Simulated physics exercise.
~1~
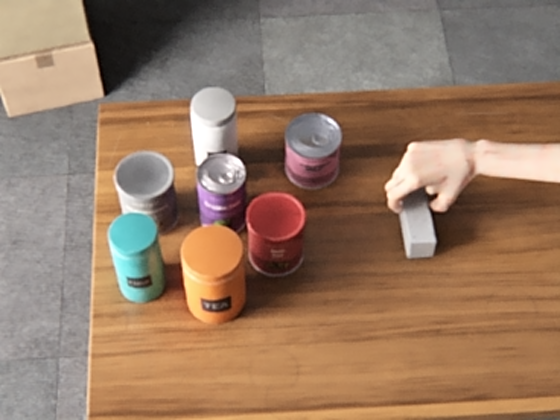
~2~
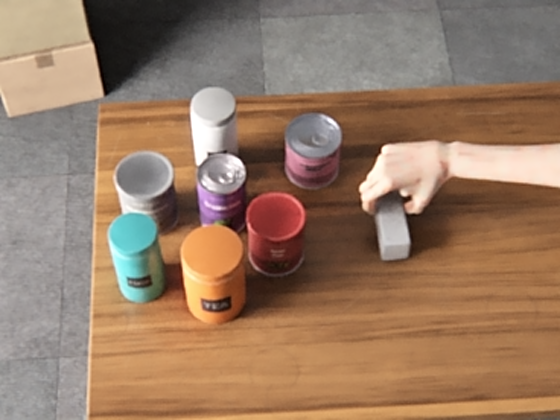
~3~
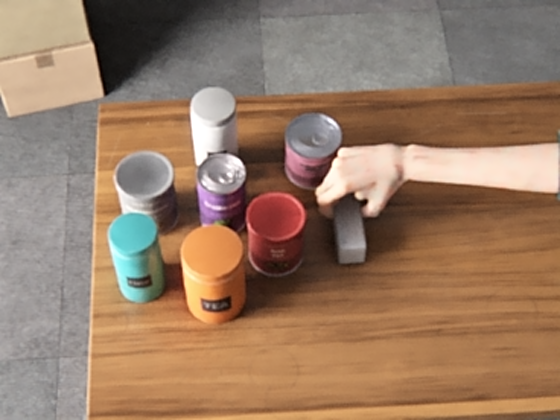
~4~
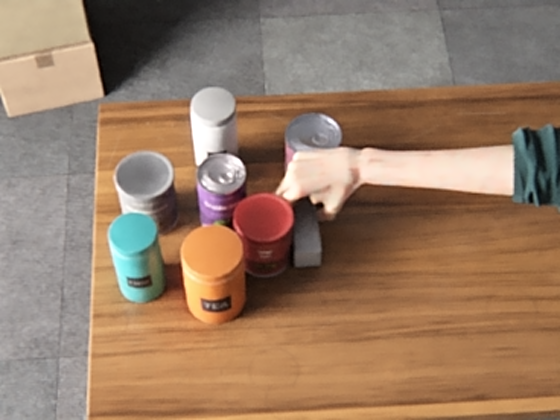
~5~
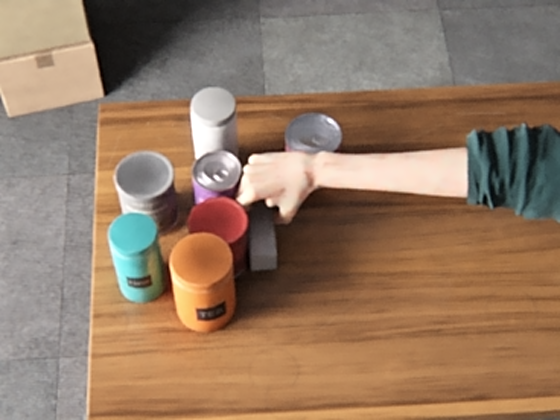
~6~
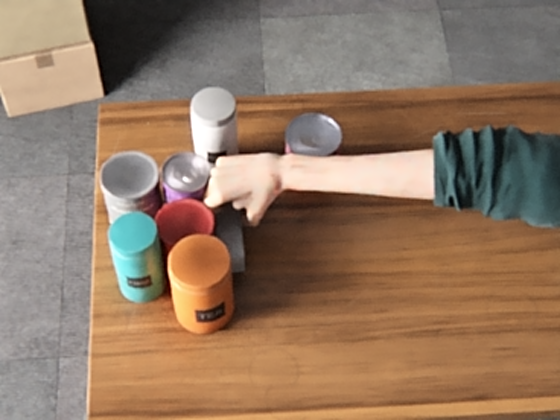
A hand slides a small grey block leftward across a wooden table, seen from above at an angle, toward seven tins and jars near the left end. A white jar stands at the back, a pink tin to its right, grey and purple tins in the middle, and turquoise, orange and red containers in front. The block meets the red tin and pushes it left, and the orange jar shifts slightly. The purple and grey tins then move left as well. At the end all seven remain upright, the red tin crowded among its neighbours, while the pink, white and turquoise ones keep their places.
